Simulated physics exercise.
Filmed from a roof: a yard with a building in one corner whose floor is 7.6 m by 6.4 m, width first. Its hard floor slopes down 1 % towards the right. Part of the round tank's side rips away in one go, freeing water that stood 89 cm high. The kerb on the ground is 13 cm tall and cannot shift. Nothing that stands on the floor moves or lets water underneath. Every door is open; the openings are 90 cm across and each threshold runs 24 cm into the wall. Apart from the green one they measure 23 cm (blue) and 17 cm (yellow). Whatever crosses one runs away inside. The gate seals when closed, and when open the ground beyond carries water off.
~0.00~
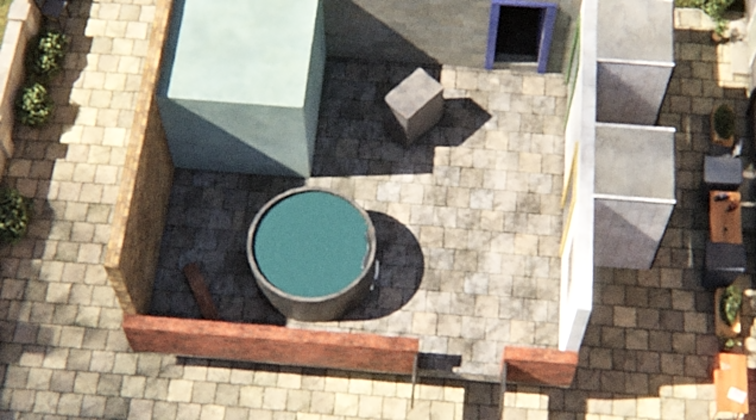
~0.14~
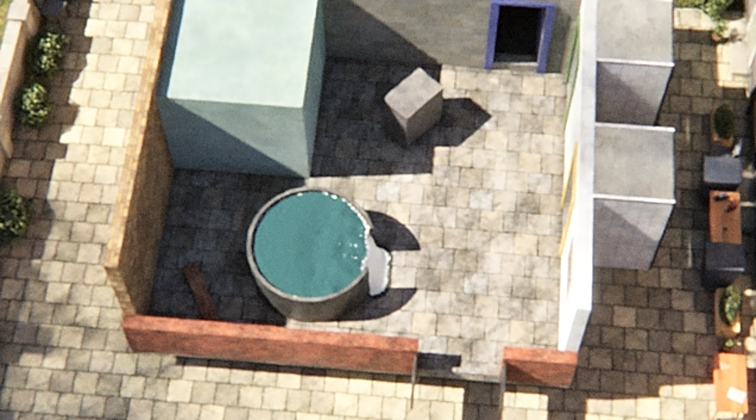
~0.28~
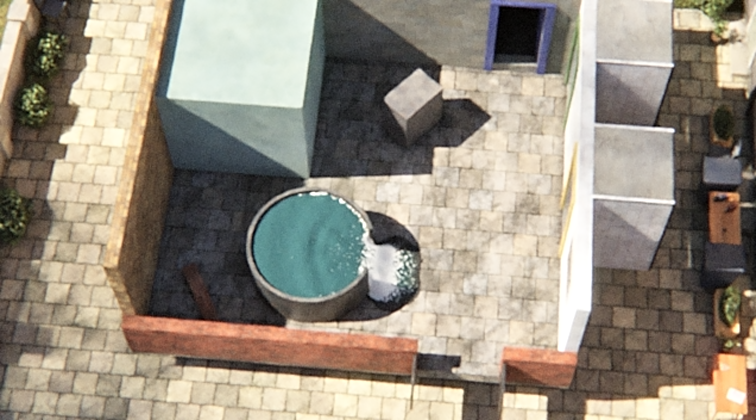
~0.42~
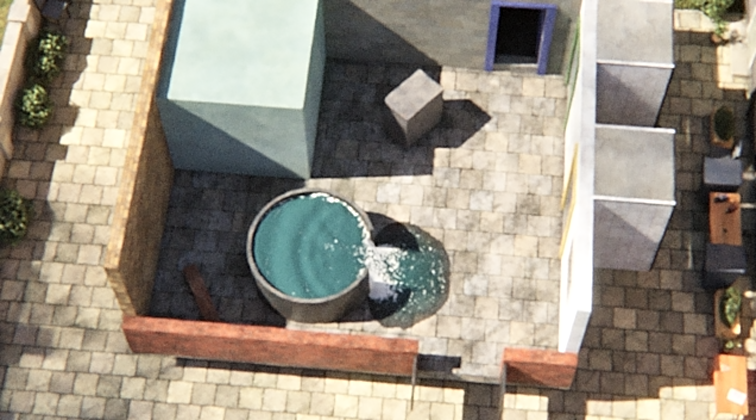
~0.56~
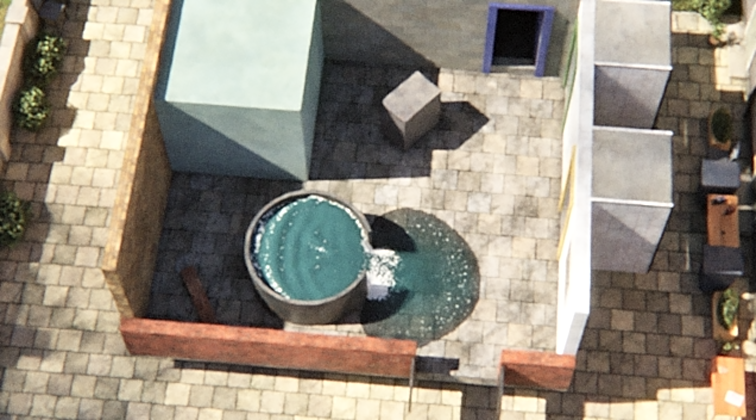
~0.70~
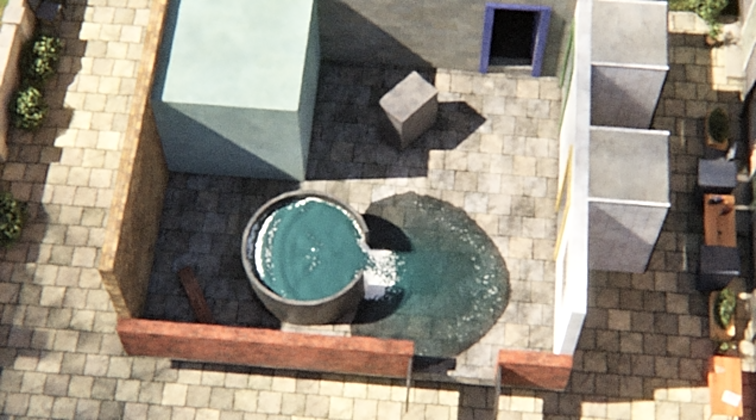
To begin with, still blue-green water fills a round tank in a walled, paved yard beside a pale building. Part of the tank's right side breaks away, and white, foaming water bursts through the gap. It fans out rightward into a widening pool across the paving while the tank's surface ripples and sinks.
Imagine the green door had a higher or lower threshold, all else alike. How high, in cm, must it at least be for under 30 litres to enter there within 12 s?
Some 14.5 cm above the ground.
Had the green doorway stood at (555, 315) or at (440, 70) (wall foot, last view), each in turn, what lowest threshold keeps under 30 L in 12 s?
Roughly 25 and 7.5 cm.
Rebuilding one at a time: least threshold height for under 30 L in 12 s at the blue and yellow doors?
Roughly 14.5 cm at blue and 20 cm at yellow.
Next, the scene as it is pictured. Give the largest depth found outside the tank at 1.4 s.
About 43 cm.
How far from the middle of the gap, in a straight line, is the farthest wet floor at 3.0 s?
Some 5.8 m out.
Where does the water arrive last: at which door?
It is the blue one.
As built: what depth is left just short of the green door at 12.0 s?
About 11.5 cm.
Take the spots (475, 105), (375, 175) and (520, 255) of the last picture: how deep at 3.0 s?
In that order: 1, 0 and 9 cm.
After 1.4 s water covers 40 % of the floor, deepest (43 cm) near (373, 275); it has not reached the green door.
After 3.0 s water covers 45 % of the floor, deepest (32 cm) near (561, 81); 10 cm at the green door, 0 litres in over its 17 cm threshold.
After 12.0 s water covers 85 % of the floor, deepest (17 cm) near (542, 370); 12 cm at the green door, 14 litres in over its 17 cm threshold.
At the green door as built, the water arrived by 2.2 s and peaked near 20 cm at 6.0 s.
With a threshold of 13 cm, 49 litres would have come in within the 12 s; with 18 cm, 9 litres. So under 30 litres takes about 14.5 cm.
